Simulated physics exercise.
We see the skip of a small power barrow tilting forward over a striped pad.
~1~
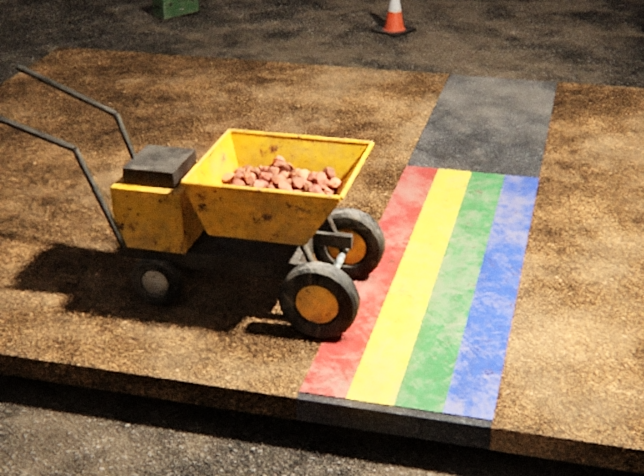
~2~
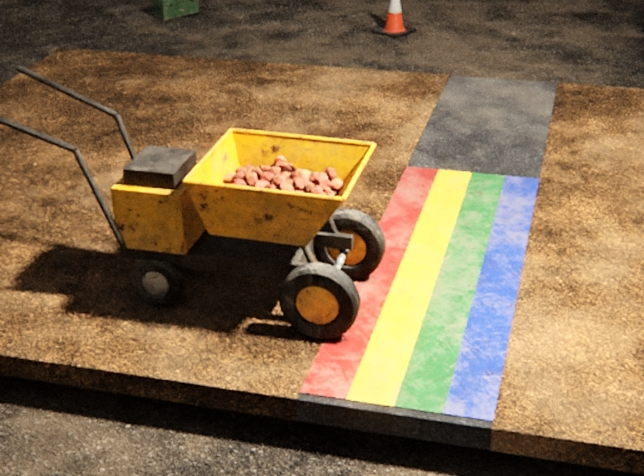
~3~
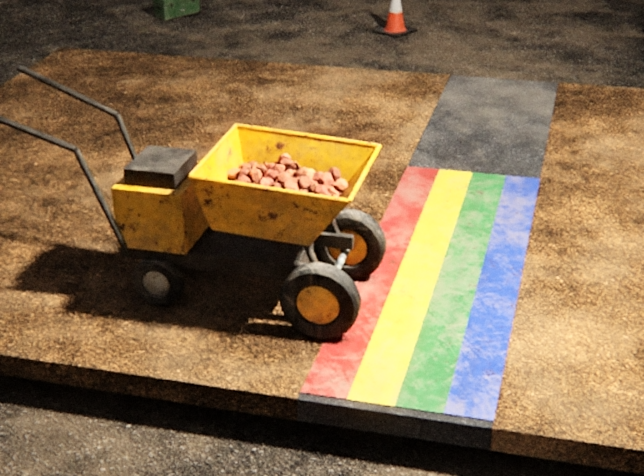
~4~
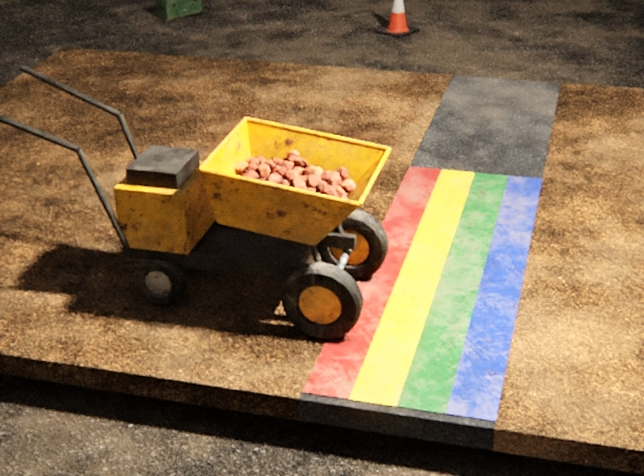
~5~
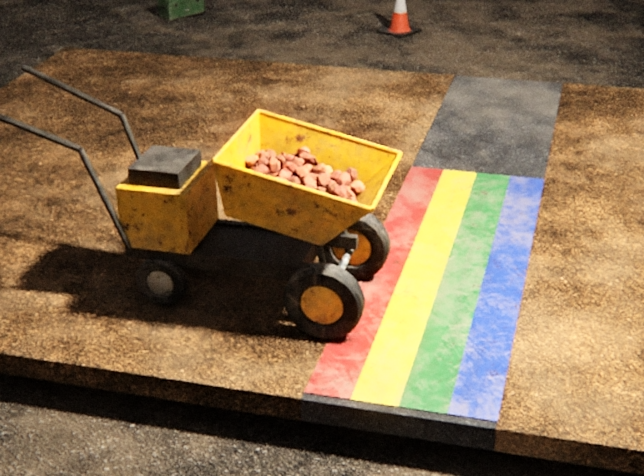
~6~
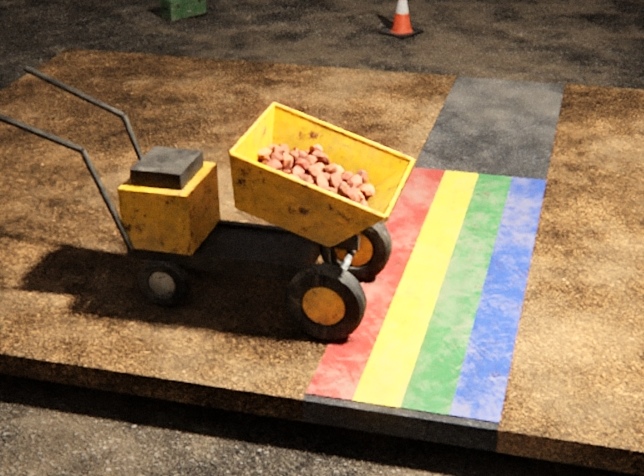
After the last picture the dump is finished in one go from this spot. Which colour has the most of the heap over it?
Most lies over the blue band.
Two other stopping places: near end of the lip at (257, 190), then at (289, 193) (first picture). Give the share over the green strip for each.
About 20 and 40 per cent.
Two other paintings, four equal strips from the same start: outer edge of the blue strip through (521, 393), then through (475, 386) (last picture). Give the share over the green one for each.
About 30 and 0 per cent.
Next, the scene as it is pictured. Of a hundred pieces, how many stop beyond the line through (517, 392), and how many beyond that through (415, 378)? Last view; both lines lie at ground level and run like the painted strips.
Roughly 20 per cent, and 90 per cent.
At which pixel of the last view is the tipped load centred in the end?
Near (495, 318).
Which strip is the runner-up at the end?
It is the green strip.
Soon, skip tipped steeply; all in the skip.
A while on, skip tipped right over; most in the skip; a small part over the green strip; a small part over the blue strip; a stray few off the paint.
Towards the end, skip tipped right over; a small part in the skip; about a quarter over the green strip; about a third over the blue strip; about a quarter off the paint.
Finally, skip tipped right over; a small part in the skip; none over the red strip; none over the yellow strip; about a quarter over the green strip; about a third over the blue strip; about a quarter off the paint.
